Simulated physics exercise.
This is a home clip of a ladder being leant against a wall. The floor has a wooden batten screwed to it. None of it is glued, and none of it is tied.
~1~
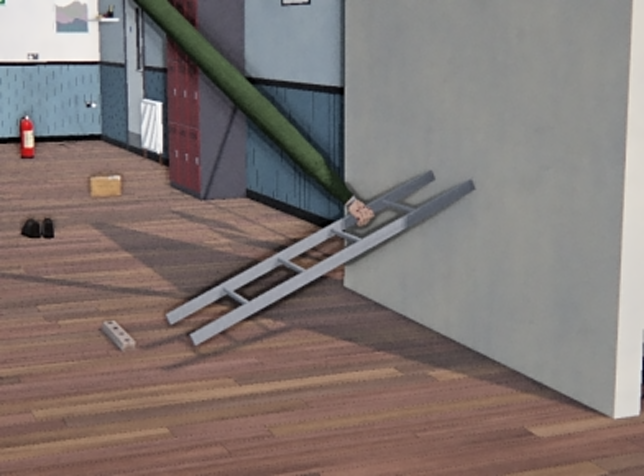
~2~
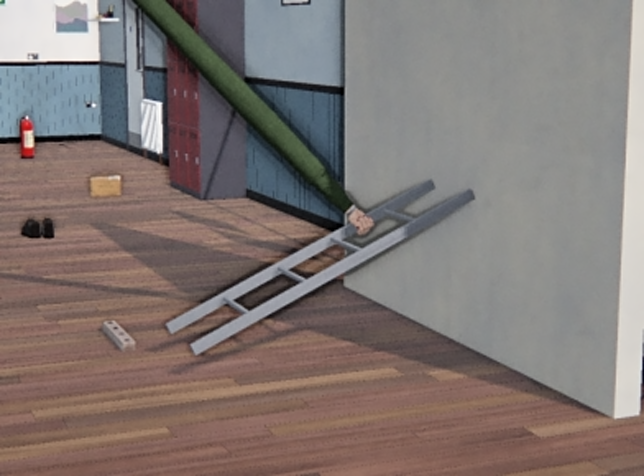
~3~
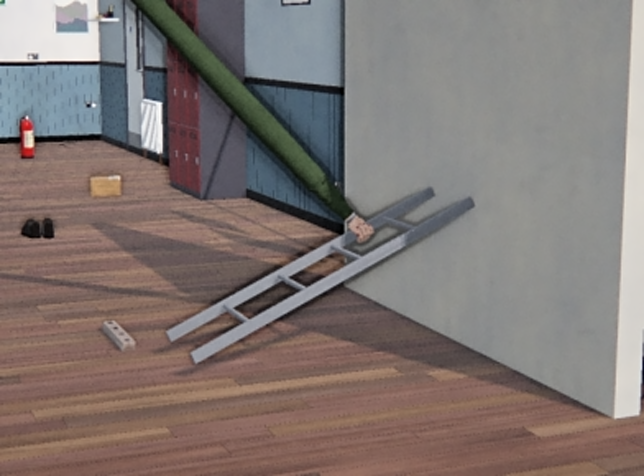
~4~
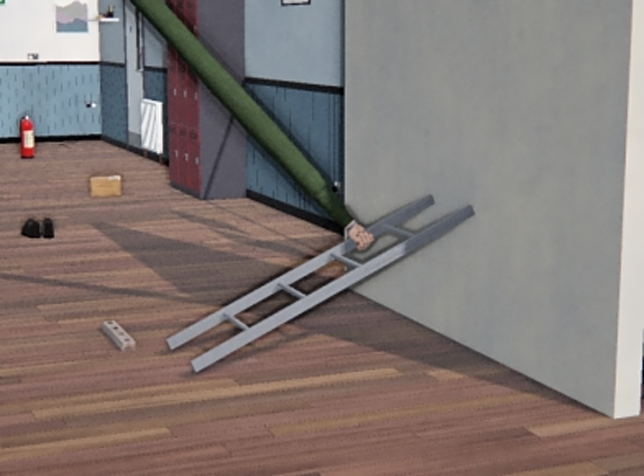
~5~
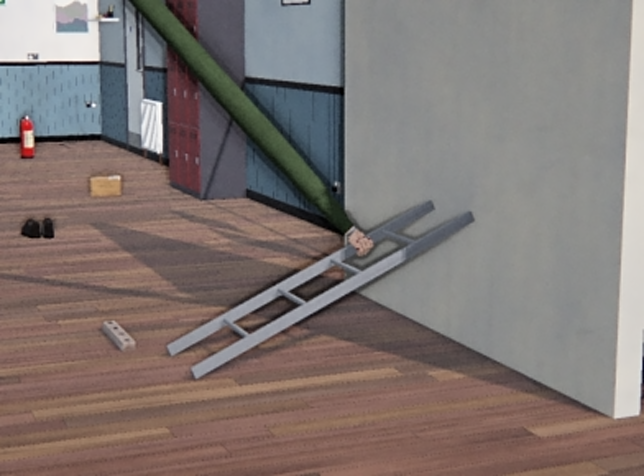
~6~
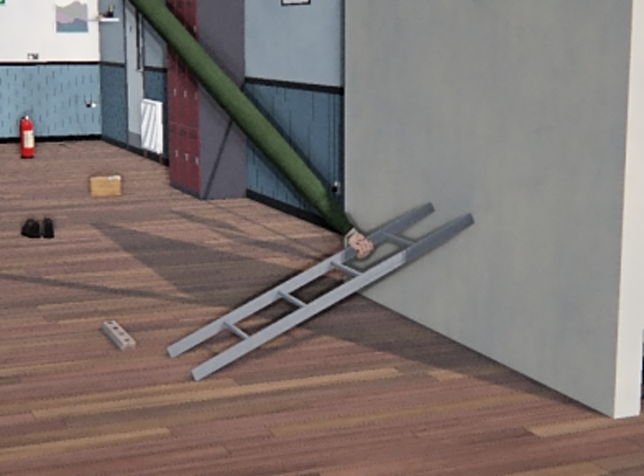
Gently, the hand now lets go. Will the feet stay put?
Slithers away.
Then, 0.30 s past the last view, grey ladder leaning 15° off how it started near (311, 325).
Finally, the grey ladder slips down, near (305, 350).
